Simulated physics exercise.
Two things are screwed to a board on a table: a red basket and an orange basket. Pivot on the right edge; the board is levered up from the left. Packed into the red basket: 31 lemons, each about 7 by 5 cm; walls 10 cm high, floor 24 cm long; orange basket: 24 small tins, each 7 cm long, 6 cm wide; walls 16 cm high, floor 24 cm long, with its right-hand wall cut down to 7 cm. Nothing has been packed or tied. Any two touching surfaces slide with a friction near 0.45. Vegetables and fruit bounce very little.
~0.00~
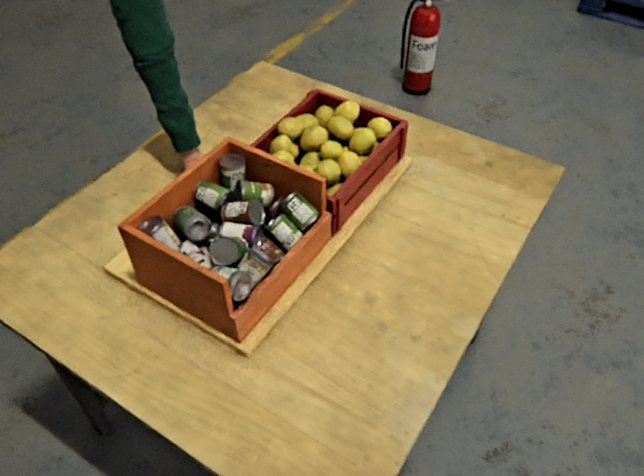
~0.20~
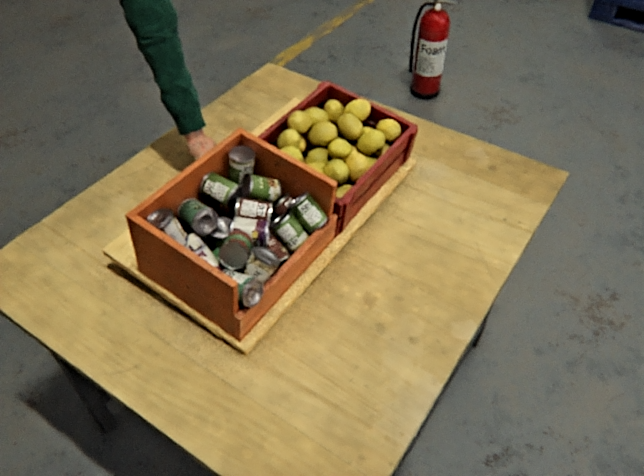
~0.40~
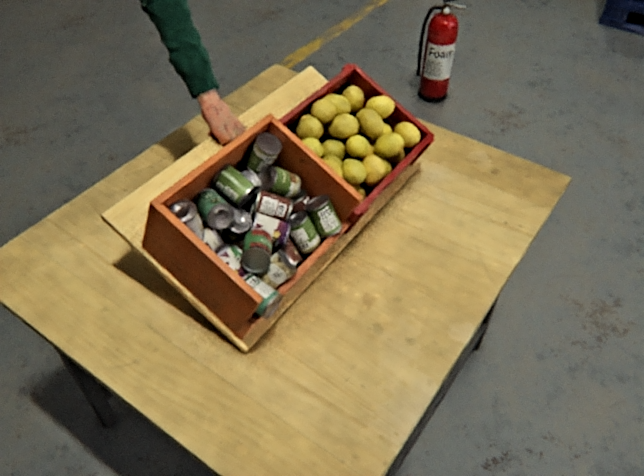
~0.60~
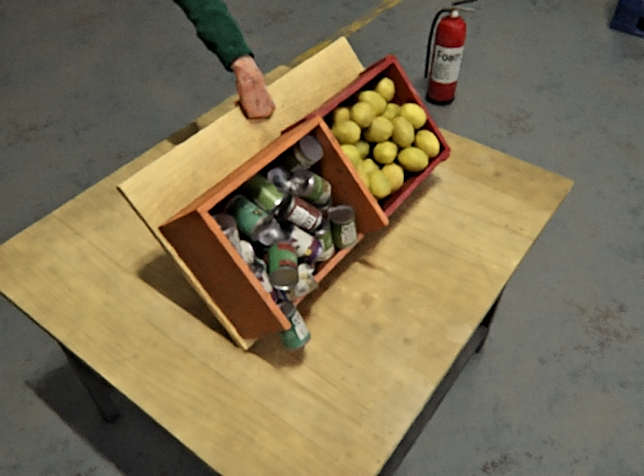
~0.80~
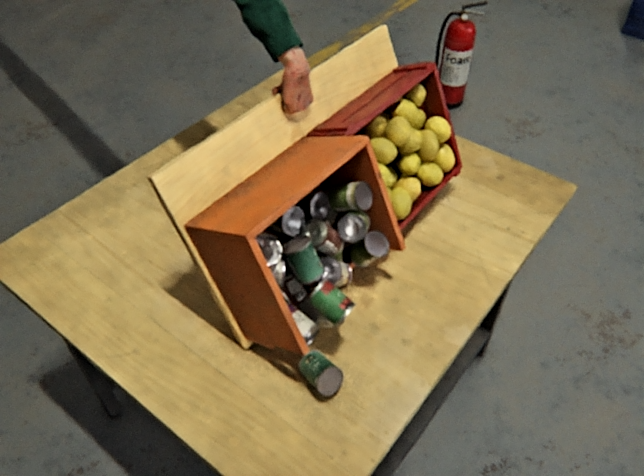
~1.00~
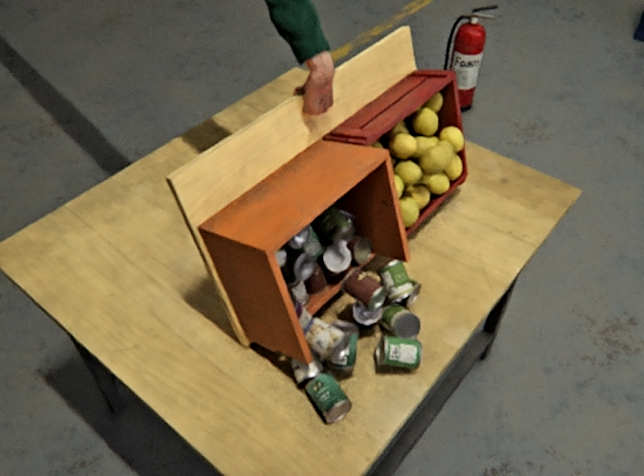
To begin with, an orange basket of small tins and a red basket of yellow fruit sit on a board on a table. A green-sleeved hand levers the board up steeply from the left, tilting both baskets, and several tins tumble onto the table while the fruit stays in the red basket.
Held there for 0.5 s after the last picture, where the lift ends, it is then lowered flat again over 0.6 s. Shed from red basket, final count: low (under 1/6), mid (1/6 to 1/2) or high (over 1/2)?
Mid.
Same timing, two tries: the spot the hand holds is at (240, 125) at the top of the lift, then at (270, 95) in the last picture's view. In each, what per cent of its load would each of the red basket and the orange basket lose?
First try, then second: The red basket sheds 0 then 0 per cent, and the orange basket sheds 0 then 30 per cent.
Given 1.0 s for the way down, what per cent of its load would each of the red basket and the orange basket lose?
Red basket 20, orange basket 60 per cent.
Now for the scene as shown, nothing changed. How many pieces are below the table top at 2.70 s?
Around 4, roughly.
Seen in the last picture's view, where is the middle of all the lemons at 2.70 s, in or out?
In the last picture they centre on about (363, 175).
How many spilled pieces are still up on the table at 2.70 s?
Tally: Some 18.
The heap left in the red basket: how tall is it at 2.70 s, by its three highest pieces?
11 cm or thereabouts.
After 1.27 s, tilt 72°; the red basket is down by 4 of 31 and the orange basket is down by 11 of 24.
After 1.61 s, tilt 66°; the red basket is down by 8 of 31 and the orange basket is down by 14 of 24.
After 2.09 s, tilt 0°; the red basket is down by 8 of 31 and the orange basket is down by 14 of 24.
Outcome (at 2.70 s), the red basket is down by 8 of 31 and the orange basket is down by 14 of 24. Asked share, 8 of 31, 26 per cent.
